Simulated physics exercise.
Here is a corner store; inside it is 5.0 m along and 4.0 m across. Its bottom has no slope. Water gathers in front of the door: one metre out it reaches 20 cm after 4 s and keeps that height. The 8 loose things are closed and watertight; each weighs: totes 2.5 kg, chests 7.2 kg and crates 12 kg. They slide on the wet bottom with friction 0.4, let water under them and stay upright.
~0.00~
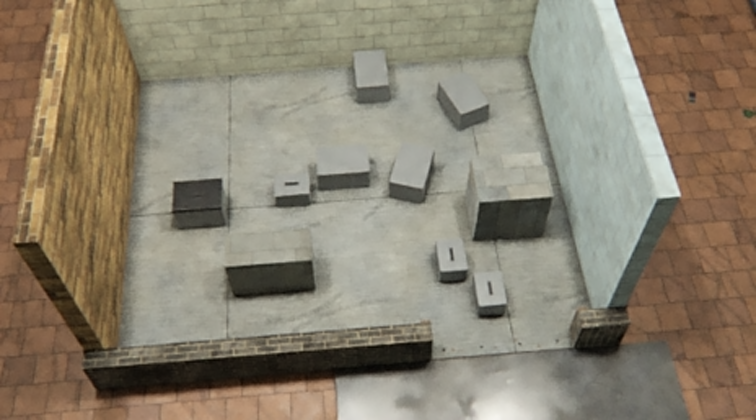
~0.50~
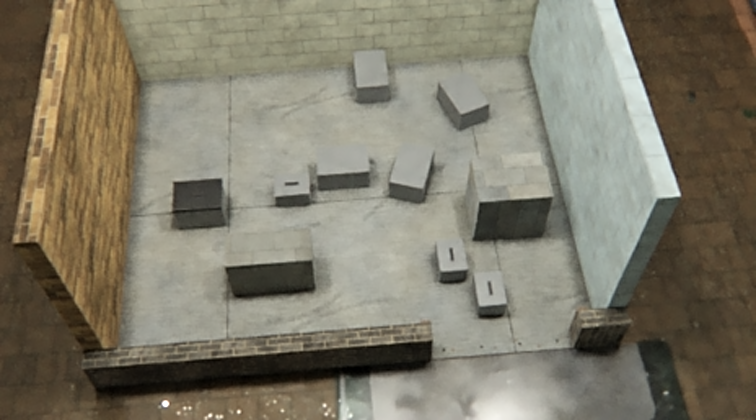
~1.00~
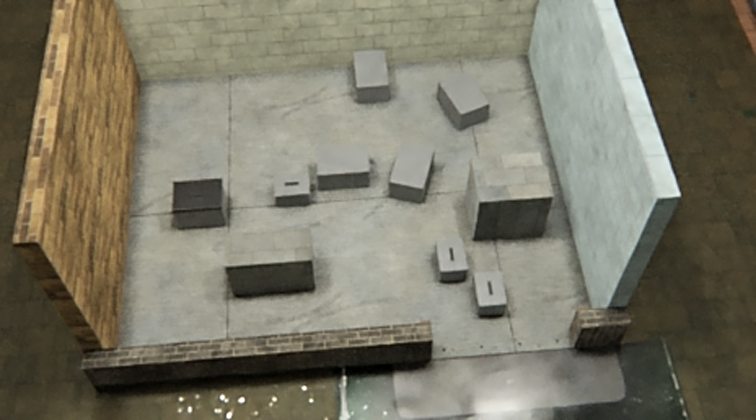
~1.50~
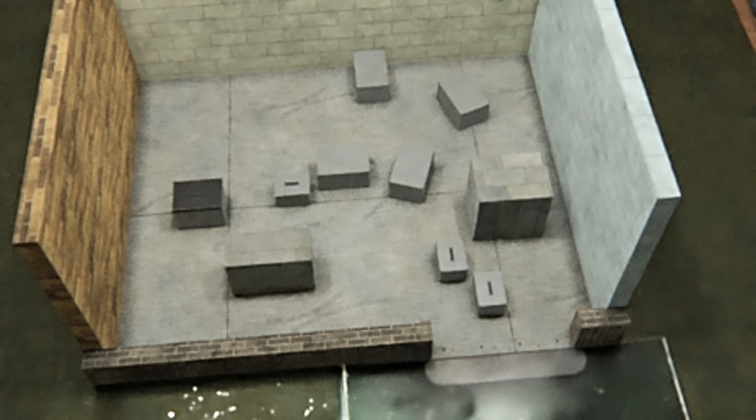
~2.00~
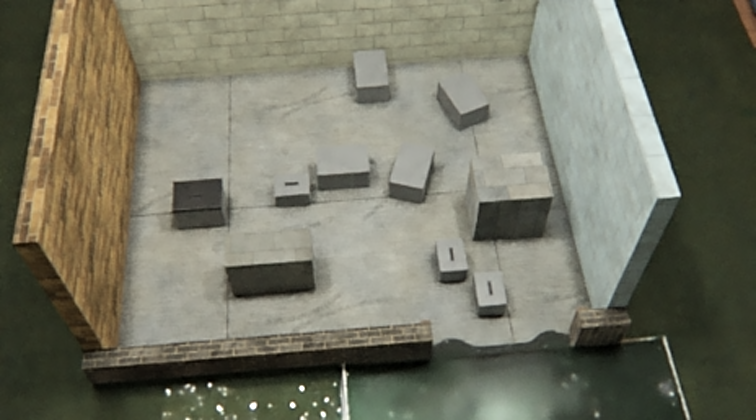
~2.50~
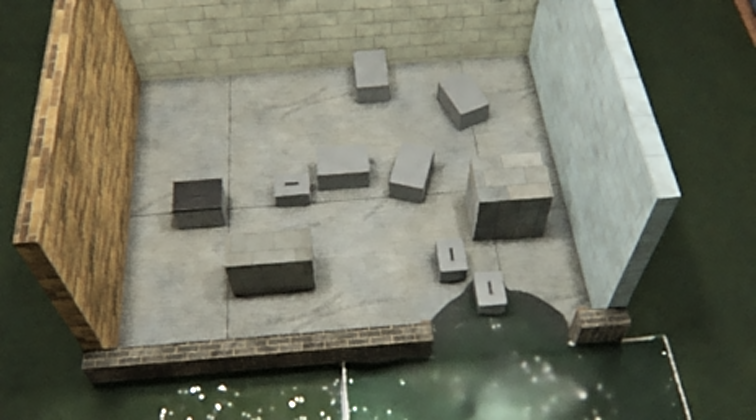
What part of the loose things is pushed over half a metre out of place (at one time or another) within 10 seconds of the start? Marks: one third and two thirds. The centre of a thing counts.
Share: Two thirds or more.
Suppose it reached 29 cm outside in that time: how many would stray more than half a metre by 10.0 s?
In that case 8 of them.
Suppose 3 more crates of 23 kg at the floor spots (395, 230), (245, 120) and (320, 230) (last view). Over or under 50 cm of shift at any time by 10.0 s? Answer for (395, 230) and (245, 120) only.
In that order: More, short of it.
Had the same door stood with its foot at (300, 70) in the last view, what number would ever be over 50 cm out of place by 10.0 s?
In that case 5 of them.
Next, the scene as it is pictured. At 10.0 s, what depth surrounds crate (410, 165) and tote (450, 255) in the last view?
About 9 and 2 cm.
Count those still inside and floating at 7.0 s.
1 of them.
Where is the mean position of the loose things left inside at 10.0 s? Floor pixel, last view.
Near (250, 144).
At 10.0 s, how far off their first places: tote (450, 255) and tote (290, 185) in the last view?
In turn: 350 cm, 200 cm.
After 3.5 s 1 of 8 are over 50 cm from their spots; 1 afloat.
After 4.5 s 2 of 8 are over 50 cm from their spots; 2 afloat.
After 7.0 s 5 of 8 are over 50 cm from their spots; 1 afloat.
After 10.0 s 7 of 8 are over 50 cm from their spots, and 7 have been at some point; 7 afloat.
